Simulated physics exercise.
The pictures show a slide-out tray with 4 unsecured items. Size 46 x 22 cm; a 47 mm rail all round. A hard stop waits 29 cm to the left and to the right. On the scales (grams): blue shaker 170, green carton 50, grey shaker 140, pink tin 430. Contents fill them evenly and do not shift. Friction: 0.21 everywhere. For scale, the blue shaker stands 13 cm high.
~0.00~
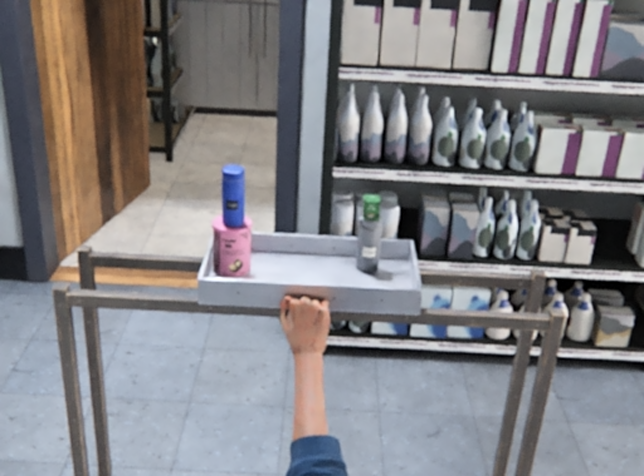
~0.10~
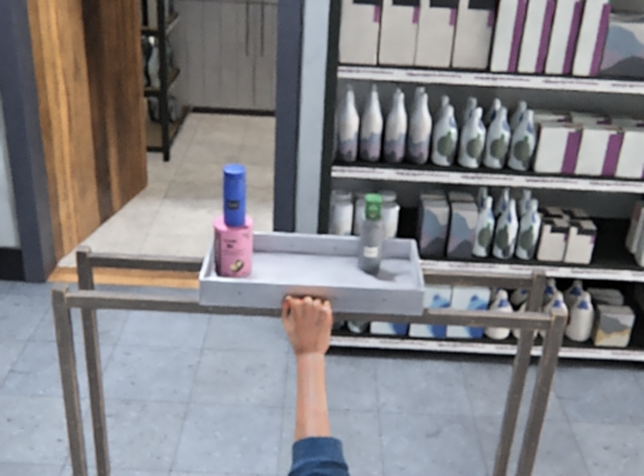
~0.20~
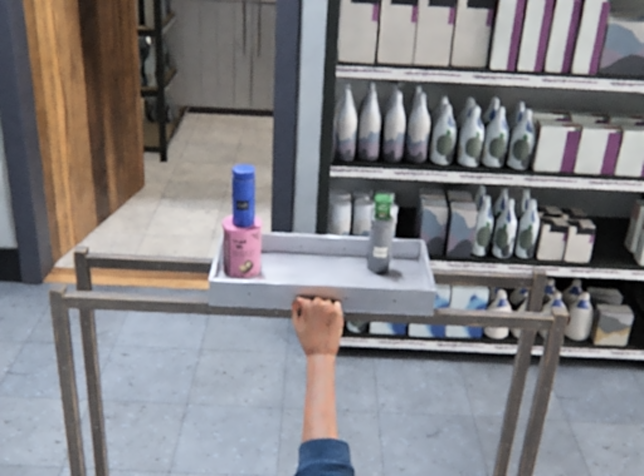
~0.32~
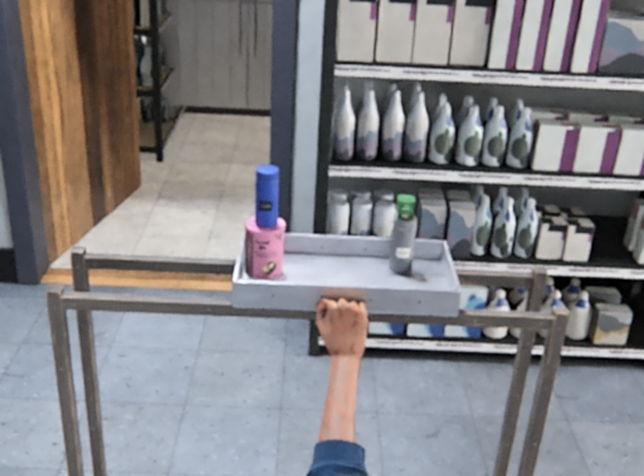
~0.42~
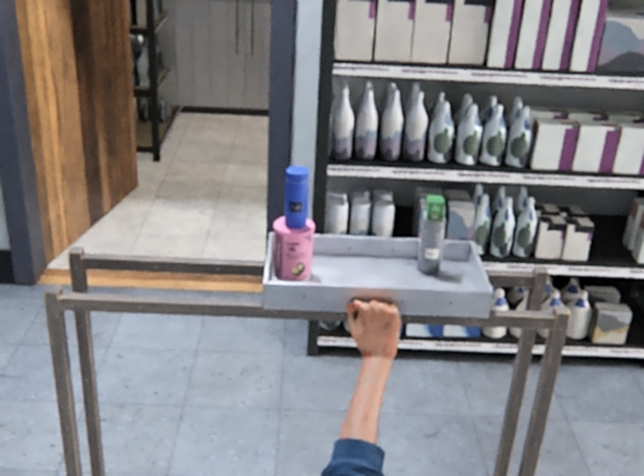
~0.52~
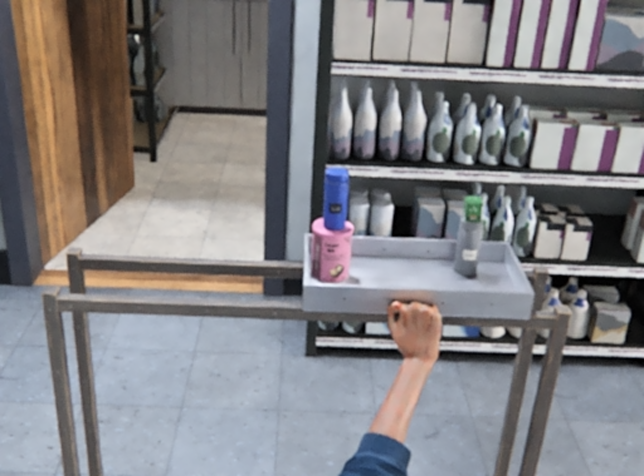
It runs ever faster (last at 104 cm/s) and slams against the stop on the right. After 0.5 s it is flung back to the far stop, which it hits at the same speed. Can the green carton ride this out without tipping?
The green carton topples.
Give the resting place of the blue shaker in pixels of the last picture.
At about (146, 259).
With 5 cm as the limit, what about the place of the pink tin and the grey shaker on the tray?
The pink tin holds its spot; the grey shaker ends elsewhere.
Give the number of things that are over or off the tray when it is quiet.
2 of them.
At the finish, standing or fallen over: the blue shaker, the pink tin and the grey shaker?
The blue shaker tips over; the pink tin is still upright; the grey shaker is still upright.
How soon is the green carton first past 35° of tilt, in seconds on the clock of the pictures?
Near 0.8 s.
After 0.82 s, tray has slid 29 cm right; green carton now off the tray; blue shaker slid 19 cm; pink tin slid 18 cm.
After 1.62 s, tray has slid 16 cm right; blue shaker leaning 60°; pink tin slid 23 cm; grey shaker slid 7 cm.
After 2.32 s, tray has slid 29 cm left; blue shaker on its side; pink tin slid 12 cm; grey shaker slid 4 cm.
At rest (4.0 s), off the tray and tipped over, green carton; tipped over on the tray, blue shaker; not toppled but over 5 cm from the start, grey shaker; the last one in place, give or take 5 cm.
